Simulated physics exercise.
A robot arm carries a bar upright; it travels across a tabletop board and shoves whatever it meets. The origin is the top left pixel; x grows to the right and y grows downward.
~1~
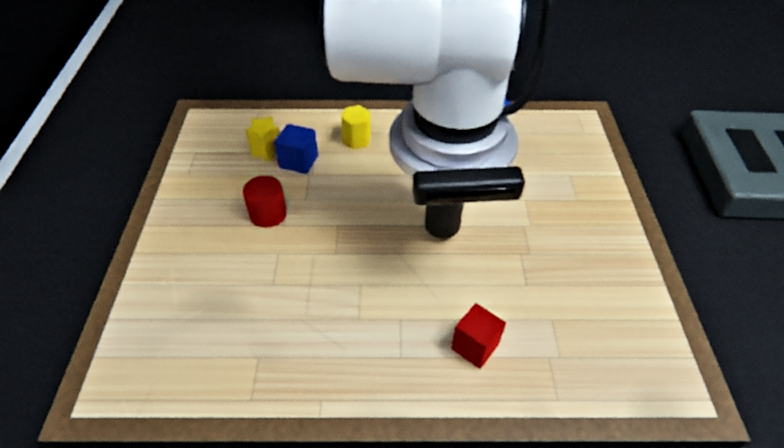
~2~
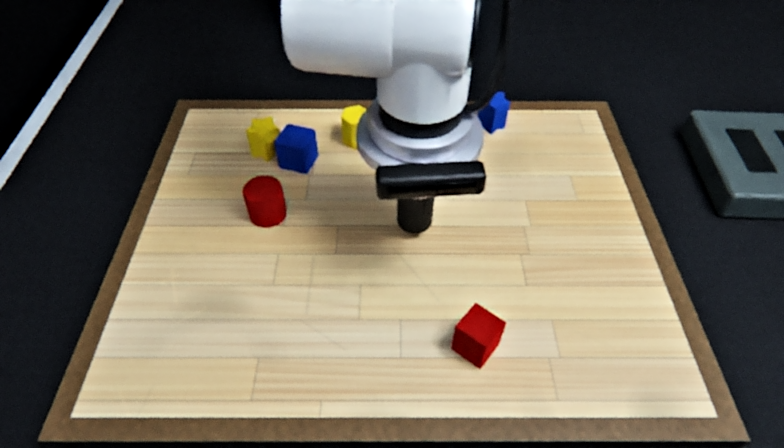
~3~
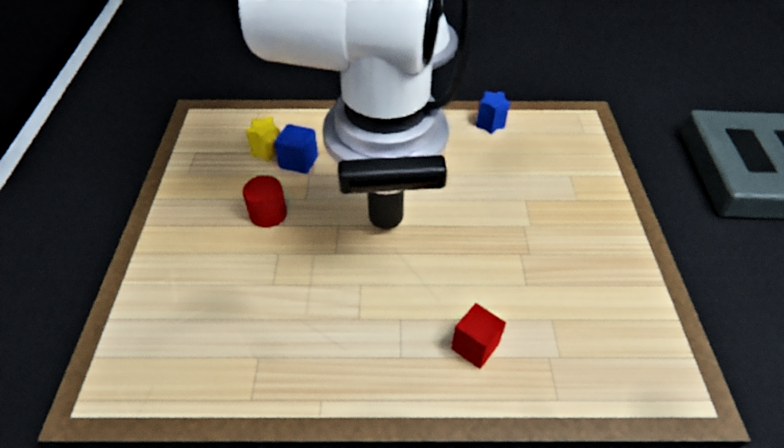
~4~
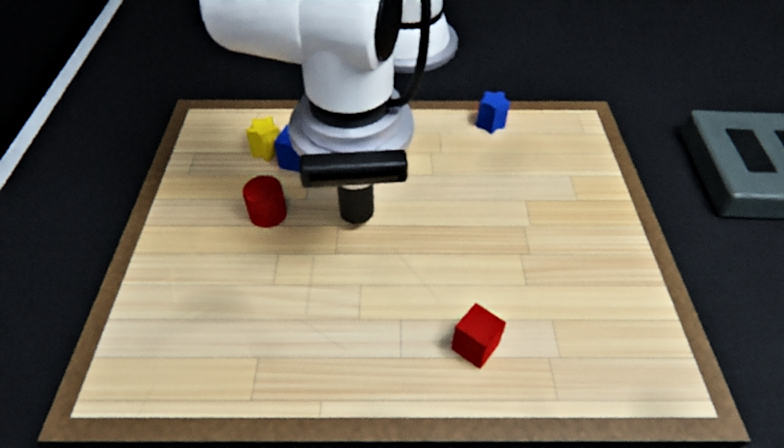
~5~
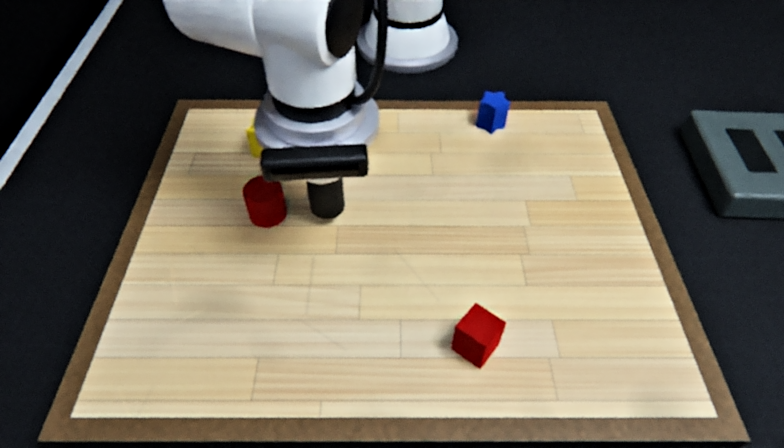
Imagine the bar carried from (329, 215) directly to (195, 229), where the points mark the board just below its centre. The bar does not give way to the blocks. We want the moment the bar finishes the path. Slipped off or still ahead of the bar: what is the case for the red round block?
The bar will have lost it.
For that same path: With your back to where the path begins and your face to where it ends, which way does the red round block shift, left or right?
The red round block is shifted sideways to the right, facing along the path from start to end.
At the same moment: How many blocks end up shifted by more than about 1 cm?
The push will move one block.
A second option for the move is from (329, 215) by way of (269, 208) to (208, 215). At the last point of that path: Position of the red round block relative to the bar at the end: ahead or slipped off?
I expect it to be in front.
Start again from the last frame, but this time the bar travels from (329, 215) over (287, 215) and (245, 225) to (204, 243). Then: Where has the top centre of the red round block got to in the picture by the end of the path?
It comes to (188, 190).
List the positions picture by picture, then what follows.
In the first frame, lower end of the bar at (443, 225), tops of blocks, red round block at (262, 188), blue square piece at (295, 135).
In the second frame, bar at (415, 221), blocks as before.
In the third frame, bar at (386, 216), blocks as before.
In the fourth frame, bar at (357, 211), blocks as before.
In the fifth frame, bar at (328, 207), red round block at (262, 188), blue square piece hidden.
What follows on the original path. One third of the way, bar at (282, 211); red round block at (242, 187).
Two thirds of the way, bar at (237, 215); red round block at (205, 182).
At the end, bar at (191, 221); red round block at (181, 178); blue square piece not moved.
